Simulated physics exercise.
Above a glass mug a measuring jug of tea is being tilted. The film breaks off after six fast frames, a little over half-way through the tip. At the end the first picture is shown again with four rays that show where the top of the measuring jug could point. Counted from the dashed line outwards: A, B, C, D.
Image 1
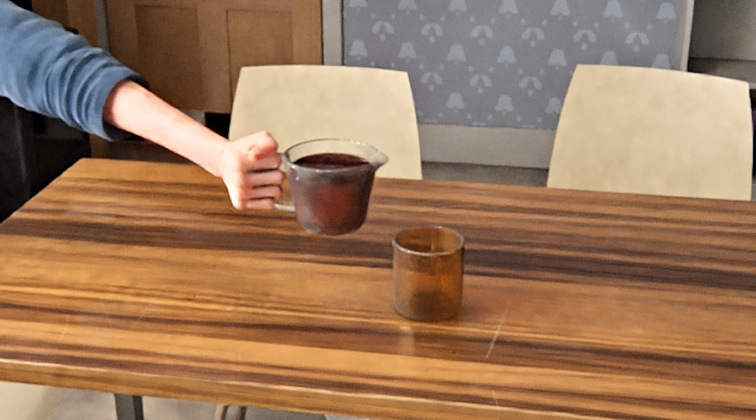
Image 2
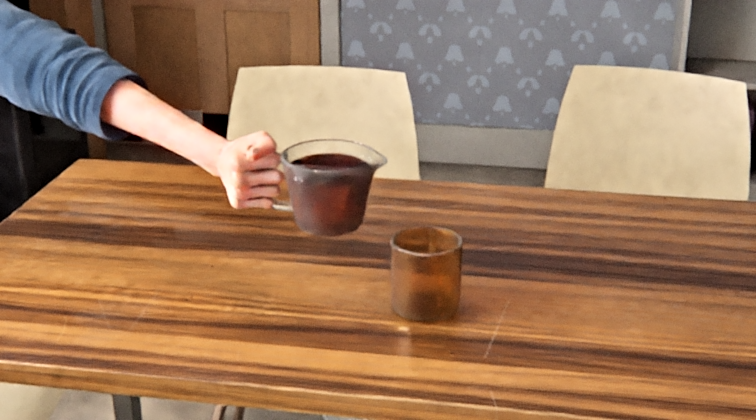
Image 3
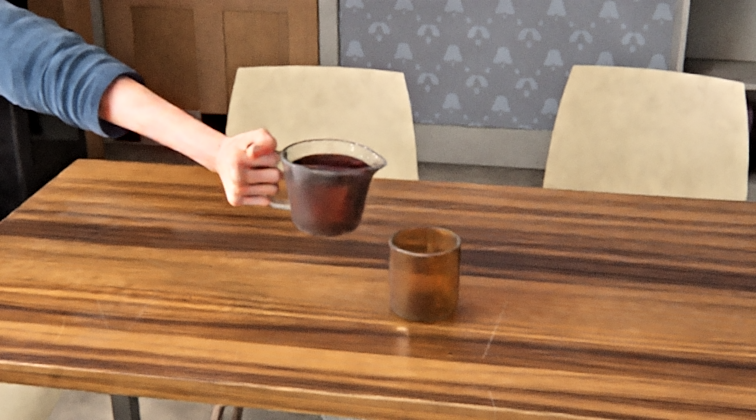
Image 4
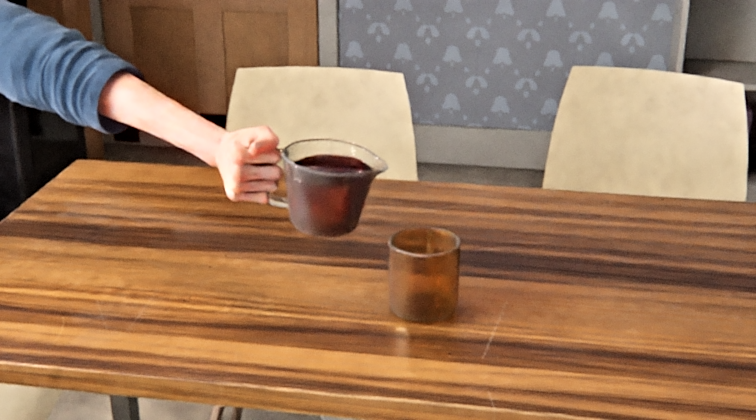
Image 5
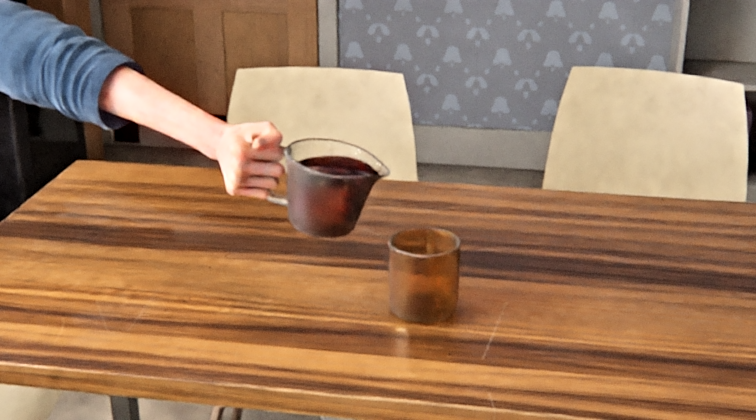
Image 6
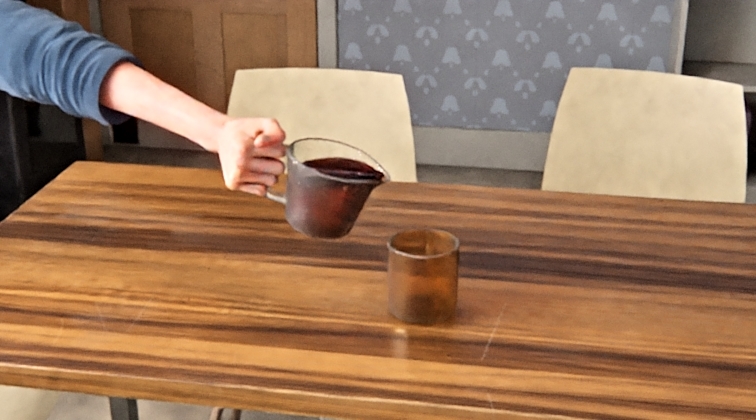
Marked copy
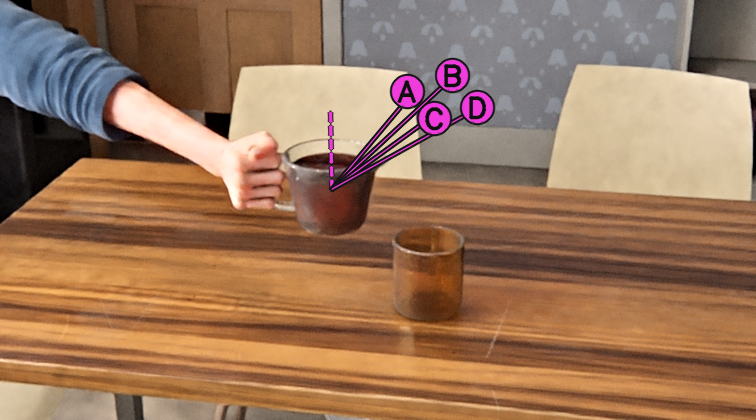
At first, a hand holds a clear measuring jug of dark reddish tea nearly upright above a wooden table, to the left of an amber-looking glass mug. Then the hand slowly tilts the jug slightly to the right, its lip dipping toward the mug, while the tea stays inside.
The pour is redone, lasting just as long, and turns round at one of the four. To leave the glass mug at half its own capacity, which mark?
C.
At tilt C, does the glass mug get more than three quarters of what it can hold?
No, it does not.
On the marked copy, A at (400, 107); B at (441, 87); C at (418, 126); D at (463, 116).
If A is chosen, the glass mug ends with about 29 % of what it can hold.
If B is chosen, the glass mug ends with about 40 % of what it can hold.
If C is chosen, the glass mug ends with about 51 % of what it can hold.
If D is chosen, the glass mug ends with about 62 % of what it can hold.
